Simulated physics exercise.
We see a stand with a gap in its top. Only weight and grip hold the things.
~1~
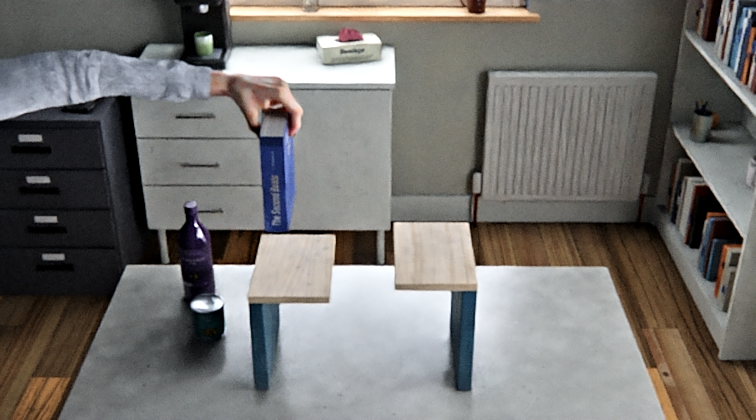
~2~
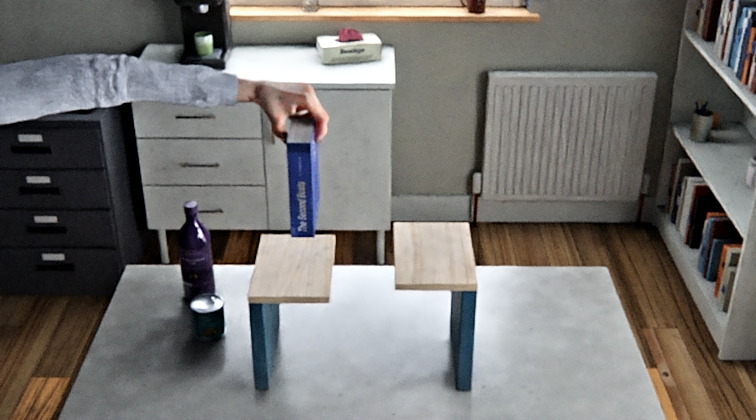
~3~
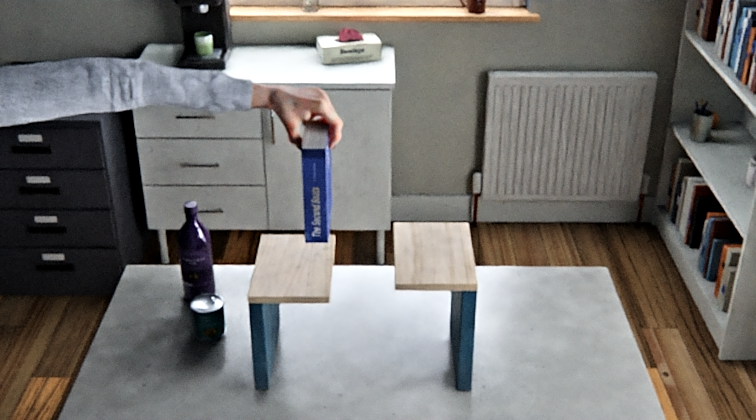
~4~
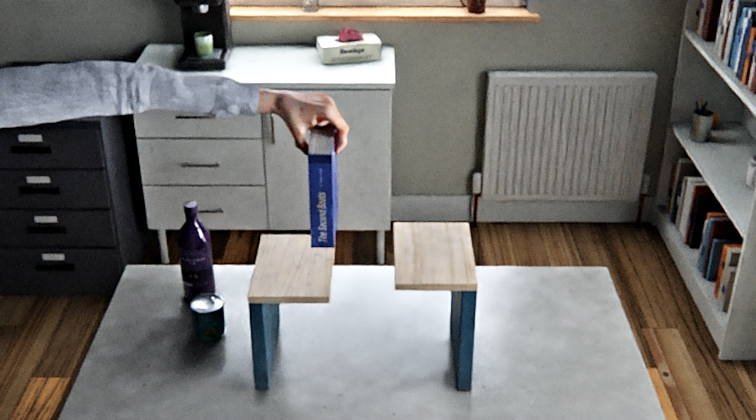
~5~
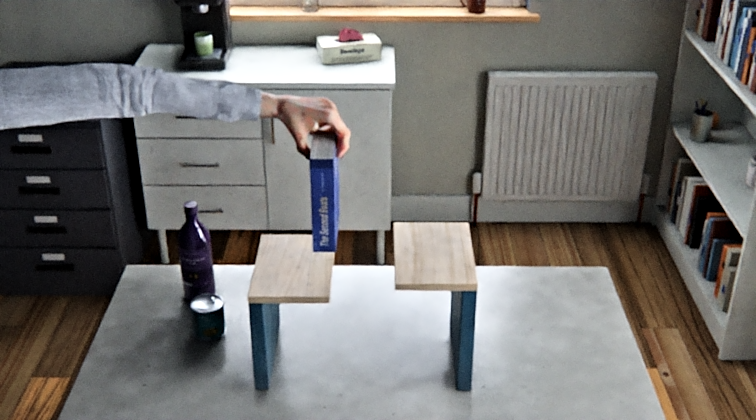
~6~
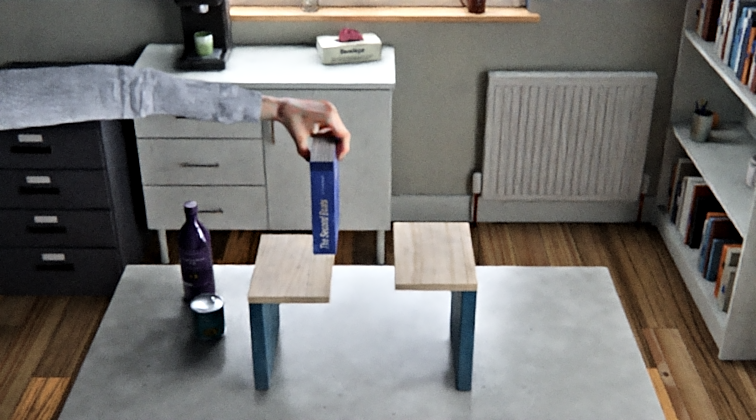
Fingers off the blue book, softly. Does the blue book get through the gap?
Outcome: The book is caught.
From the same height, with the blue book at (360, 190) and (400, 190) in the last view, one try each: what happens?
In the first case it goes down the gap; in the second case it lodges.
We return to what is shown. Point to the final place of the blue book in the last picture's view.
At about (327, 222).
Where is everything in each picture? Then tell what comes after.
The first frame shows on its way; blue book (278, 167); purple bottle (195, 251).
The second frame shows on its way; blue book (304, 173); purple bottle (195, 251).
The third frame shows on its way; blue book (318, 178); purple bottle (195, 251).
The fourth frame shows on its way; blue book (324, 183); purple bottle (195, 251).
The fifth frame shows poised above the slot; blue book (325, 187); purple bottle (195, 251).
The sixth frame shows poised above the slot; blue book (326, 190); purple bottle (195, 251).
Then, 0.20 s on from there, blue book shifted a little near (326, 212).
Then, 0.30 s on from there, blue book shifted a little near (326, 222).
In the end, moved from the start, blue book; the other 2 unmoved. At the end, from the last picture's camera, blue book near (326, 222). The book lodges.
